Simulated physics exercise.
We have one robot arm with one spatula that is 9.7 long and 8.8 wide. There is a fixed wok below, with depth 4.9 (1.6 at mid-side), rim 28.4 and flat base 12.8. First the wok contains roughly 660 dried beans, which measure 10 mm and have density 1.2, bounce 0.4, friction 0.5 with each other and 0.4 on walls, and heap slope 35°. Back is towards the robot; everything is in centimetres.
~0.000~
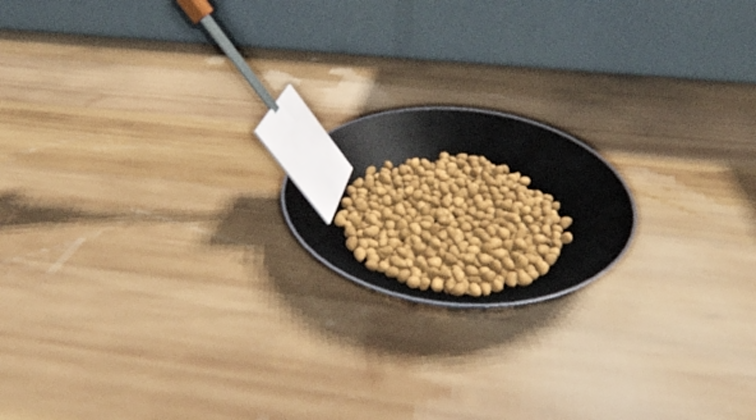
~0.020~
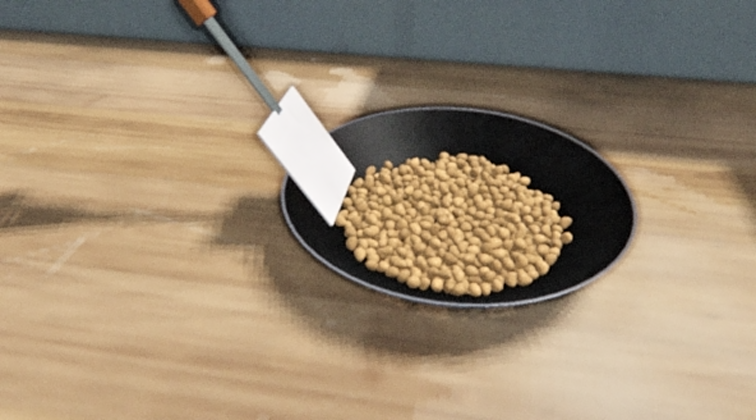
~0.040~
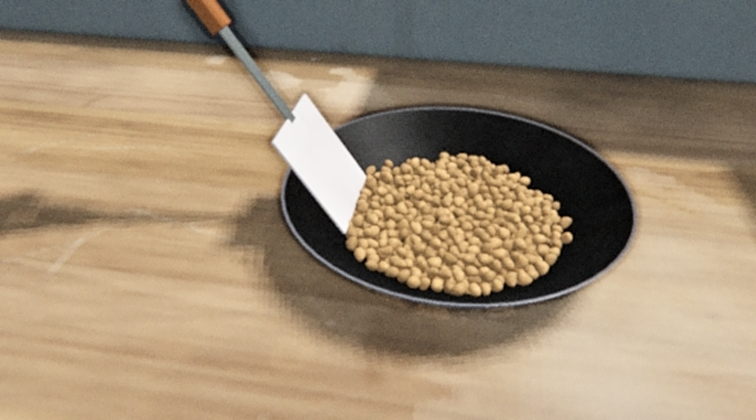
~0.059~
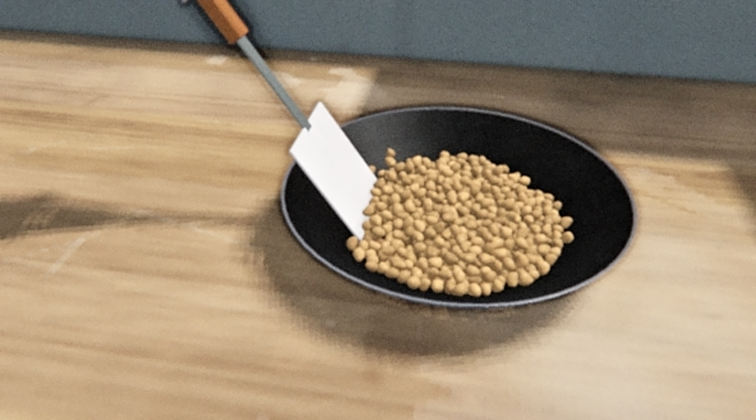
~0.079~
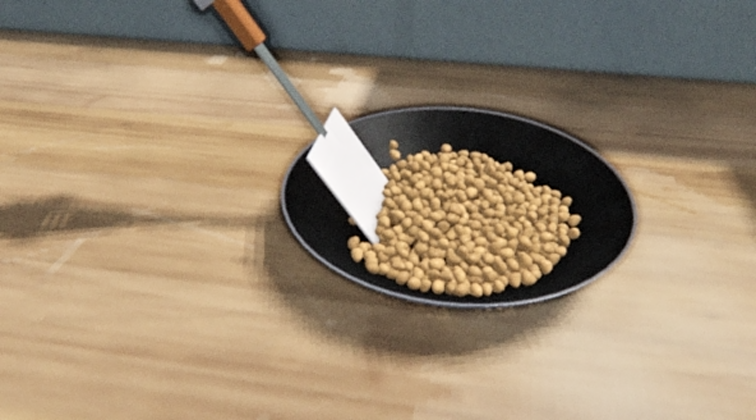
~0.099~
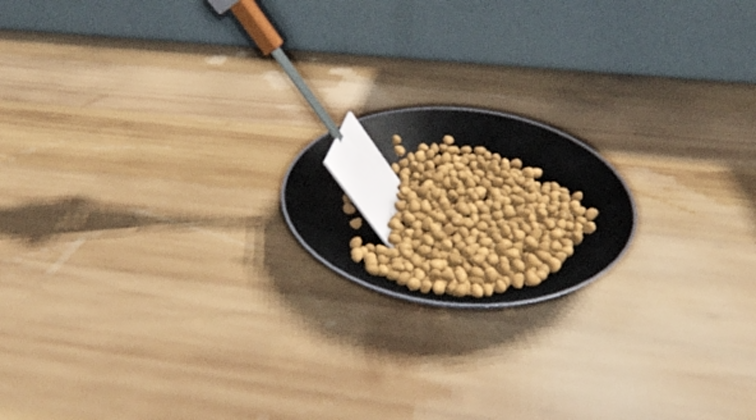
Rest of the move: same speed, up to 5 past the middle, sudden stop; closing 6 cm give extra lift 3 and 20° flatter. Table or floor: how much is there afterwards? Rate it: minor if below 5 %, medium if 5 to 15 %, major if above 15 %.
Rating: Minor.
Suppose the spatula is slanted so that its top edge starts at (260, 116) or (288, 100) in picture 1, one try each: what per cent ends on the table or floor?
Close to 0 and 0 percent respectively.
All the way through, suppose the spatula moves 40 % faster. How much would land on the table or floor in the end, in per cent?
It would be near 0 per cent.
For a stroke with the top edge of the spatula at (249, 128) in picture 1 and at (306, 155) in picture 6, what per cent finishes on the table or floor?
Near 0 in a hundred.
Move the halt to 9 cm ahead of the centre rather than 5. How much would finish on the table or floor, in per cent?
My guess would be around 20 per cent.
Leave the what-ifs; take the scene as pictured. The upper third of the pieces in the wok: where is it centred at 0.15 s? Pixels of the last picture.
At about (516, 208).
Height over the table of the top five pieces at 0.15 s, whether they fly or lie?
Roughly 5 cm above the table.
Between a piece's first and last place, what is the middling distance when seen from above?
About 5 cm.
By 0.15 s, sloping 55°, highest piece 6 above the table; 664 in the wok.
By 0.20 s, sloping 46°, highest piece 6 above the table; 663 in the wok, 1 on the blade or in flight.
By 0.42 s, sloping 36°, highest piece 5 above the table; 660 in the wok, 4 on the table or floor.
By 1.47 s, sloping 36°, highest piece 5 above the table; 660 in the wok, 4 on the table or floor.
Final count, 660 in the wok, 4 on the table or floor. That is 1 % on the table or floor.
